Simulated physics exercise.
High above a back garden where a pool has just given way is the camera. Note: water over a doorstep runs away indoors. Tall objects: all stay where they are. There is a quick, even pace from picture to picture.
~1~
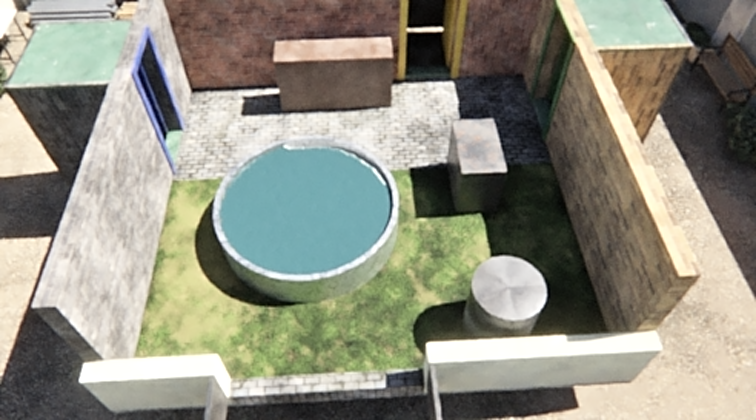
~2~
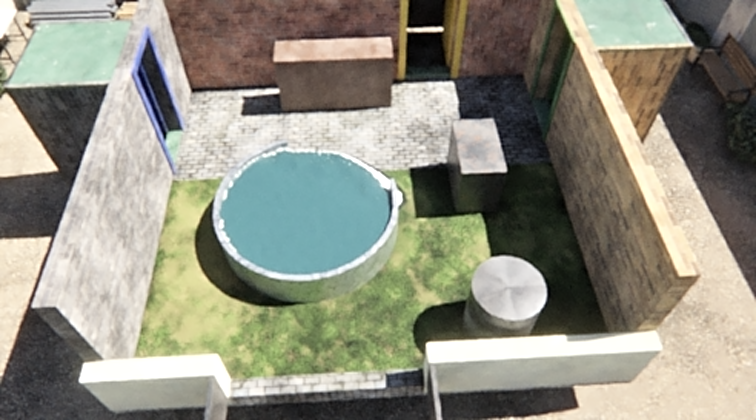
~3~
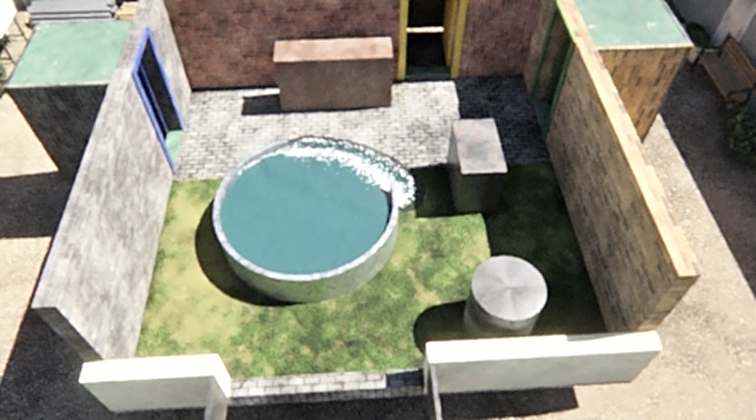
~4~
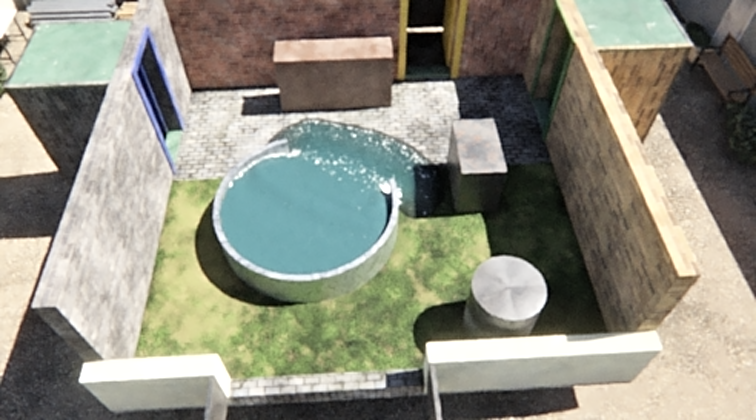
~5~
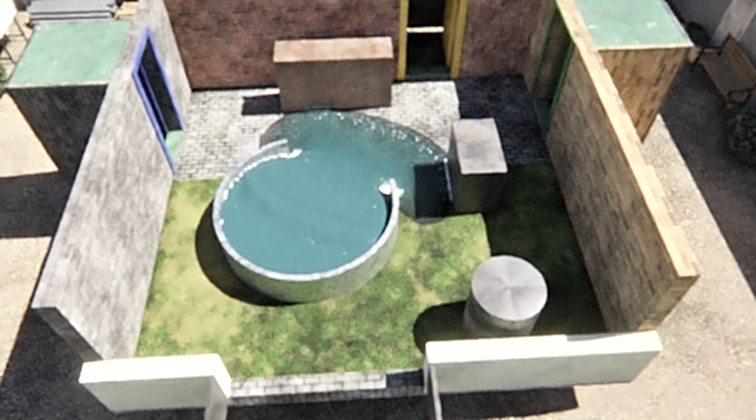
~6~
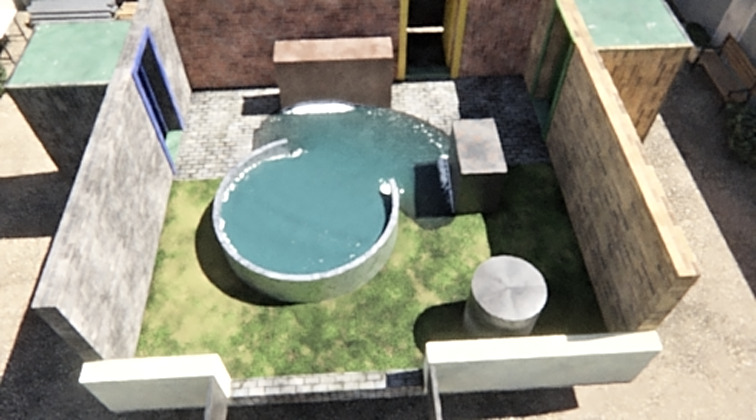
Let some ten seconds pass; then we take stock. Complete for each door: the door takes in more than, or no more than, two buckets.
Completed: The green door takes in more than two buckets; the yellow door takes in more than two buckets; the blue door takes in more than two buckets.
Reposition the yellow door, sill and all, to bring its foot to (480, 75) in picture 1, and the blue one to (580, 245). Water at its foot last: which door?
Answer: The door marked blue.
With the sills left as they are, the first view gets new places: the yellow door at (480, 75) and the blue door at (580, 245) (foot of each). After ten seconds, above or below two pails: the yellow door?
Well, the yellow door crosses the line.
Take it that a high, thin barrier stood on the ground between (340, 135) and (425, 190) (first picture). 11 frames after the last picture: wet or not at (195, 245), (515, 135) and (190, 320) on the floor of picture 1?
Lab note - point 1: Parched; point 2: Parched; point 3: Parched.
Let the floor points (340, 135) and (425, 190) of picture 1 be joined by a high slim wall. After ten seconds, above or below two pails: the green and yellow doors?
First the green door, which resists; then the yellow door, which resists.
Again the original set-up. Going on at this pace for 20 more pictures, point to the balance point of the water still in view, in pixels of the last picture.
The water's centre sits above (376, 158).
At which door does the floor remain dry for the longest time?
Answer: The blue-painted one.
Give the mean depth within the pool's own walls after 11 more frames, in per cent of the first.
48 percent or thereabouts.
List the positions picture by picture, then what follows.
The first frame shows still water in the pool at (307, 204).
In the second frame, water pours out on the pool's far side and has run to (401, 202).
In the third frame, water pours out on the pool's far side and has run to (416, 202).
In the fourth frame, the front is at (438, 198), out from the gap on the pool's far side.
In the fifth frame, water pours out on the pool's far side and has run to (450, 203).
In the sixth frame, water pours out on the pool's far side and has run to (279, 113).
A moment on, water covers 30 % of the floor; the green door not reached, the yellow door wet at the sill, nothing in, the blue door not reached.
Next, water covers 45 % of the floor; the green door wet at the sill, nothing in, the yellow door over two buckets in, the blue door not reached.
Then, water covers 60 % of the floor; the green door over two buckets in, the yellow door over two buckets in, the blue door over two buckets in.
Later, water covers 80 % of the floor; the green door far over two buckets in, the yellow door far over two buckets in, the blue door far over two buckets in.
In the end, water covers 100 % of the floor; the green door far over two buckets in, the yellow door far over two buckets in, the blue door far over two buckets in.
